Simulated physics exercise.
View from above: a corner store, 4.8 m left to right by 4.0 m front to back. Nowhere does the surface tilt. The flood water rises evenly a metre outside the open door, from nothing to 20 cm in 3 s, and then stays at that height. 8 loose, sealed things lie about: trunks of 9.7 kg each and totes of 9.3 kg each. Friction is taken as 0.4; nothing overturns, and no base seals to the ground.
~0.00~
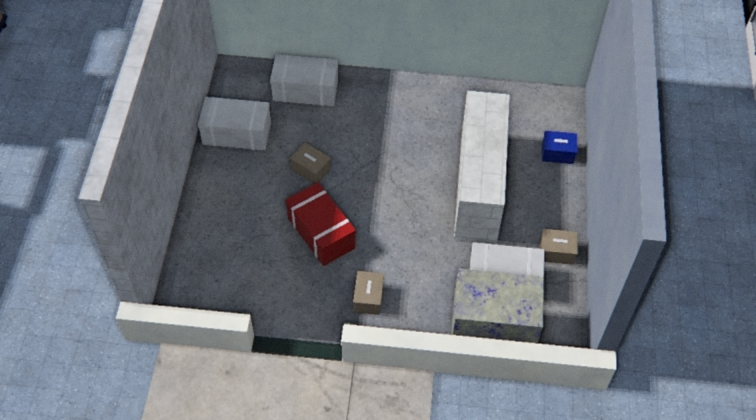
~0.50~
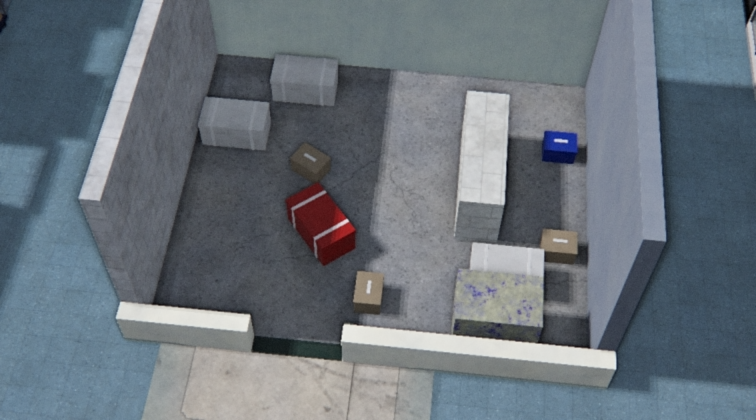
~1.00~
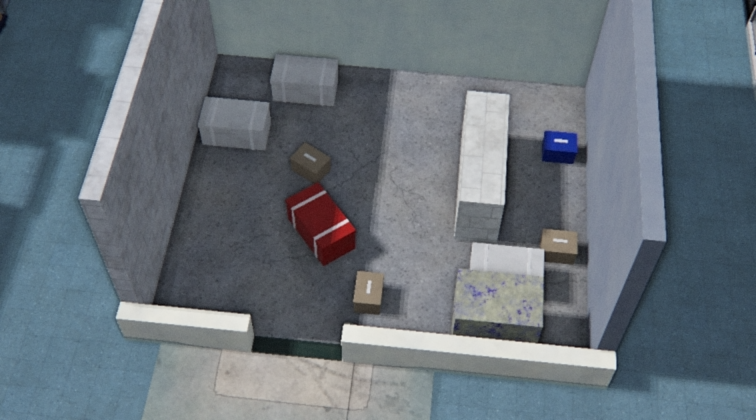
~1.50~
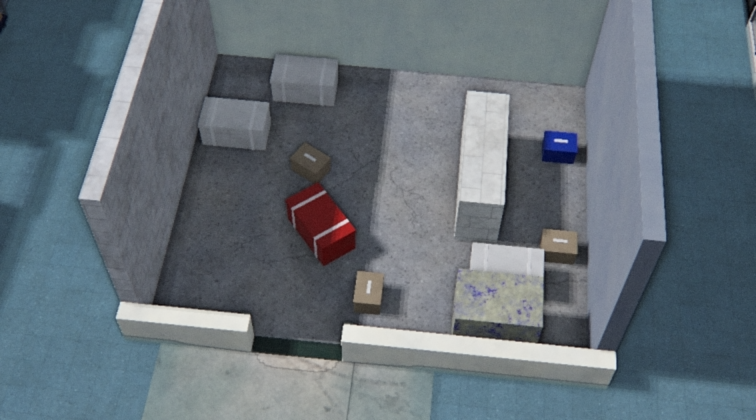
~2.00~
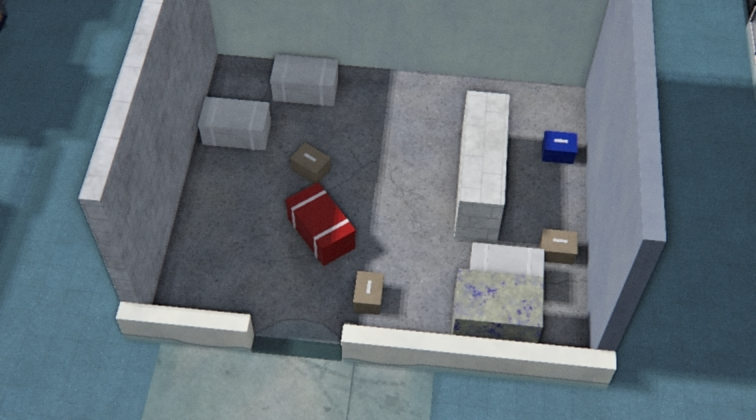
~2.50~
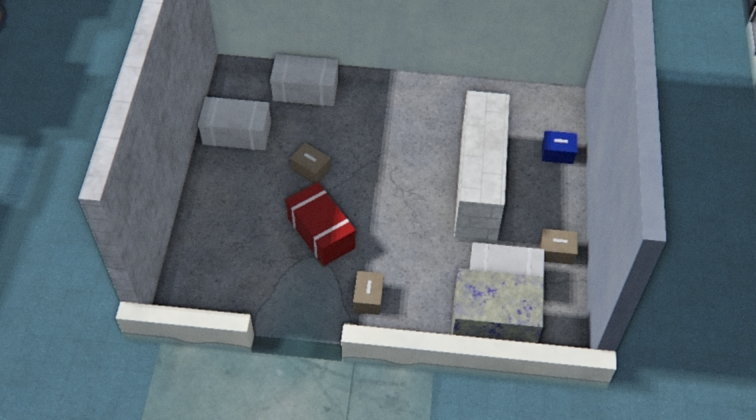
A walled store room scattered with trunks and boxes sat still while water spread over the ground outside, then crept through the front doorway onto the dark floor, and none of the items moved.
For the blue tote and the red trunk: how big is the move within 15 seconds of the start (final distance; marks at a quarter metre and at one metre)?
As for the blue tote, it goes far off; as for the red trunk, it goes far off.
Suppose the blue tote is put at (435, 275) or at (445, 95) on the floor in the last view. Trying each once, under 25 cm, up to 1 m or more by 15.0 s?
First try: It inches along; second try: It covers a big distance.
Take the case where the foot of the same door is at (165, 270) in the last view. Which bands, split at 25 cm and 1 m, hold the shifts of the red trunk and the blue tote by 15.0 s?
The red trunk drifts well away and the blue tote drifts well away.
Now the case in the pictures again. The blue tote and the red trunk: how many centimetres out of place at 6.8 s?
Shifts by then: Around 0 and 250 cm.
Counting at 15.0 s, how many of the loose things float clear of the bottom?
7 of them.
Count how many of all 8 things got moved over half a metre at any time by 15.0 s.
Count: 5.
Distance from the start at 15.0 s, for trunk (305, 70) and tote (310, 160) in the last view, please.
Shifts: 300 cm / 250 cm.
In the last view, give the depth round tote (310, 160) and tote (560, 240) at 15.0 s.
Depths: Near 10 cm, then near 8 cm.
After 3.5 s the blue tote is near (561, 141), 0.0 m from its start, aground; the red trunk is near (329, 195), 0.3 m from its start, aground; 0 afloat.
After 6.8 s the blue tote is near (561, 141), 0.0 m from its start, aground; the red trunk is near (417, 61), 2.6 m from its start, afloat; 2 afloat.
After 11.0 s the blue tote is near (553, 165), 0.4 m from its start, aground; the red trunk is near (553, 107), 3.2 m from its start, afloat; 4 afloat.
After 15.0 s the blue tote is near (521, 246), 1.6 m from its start, afloat; the red trunk is near (539, 194), 2.5 m from its start, afloat; 7 afloat.
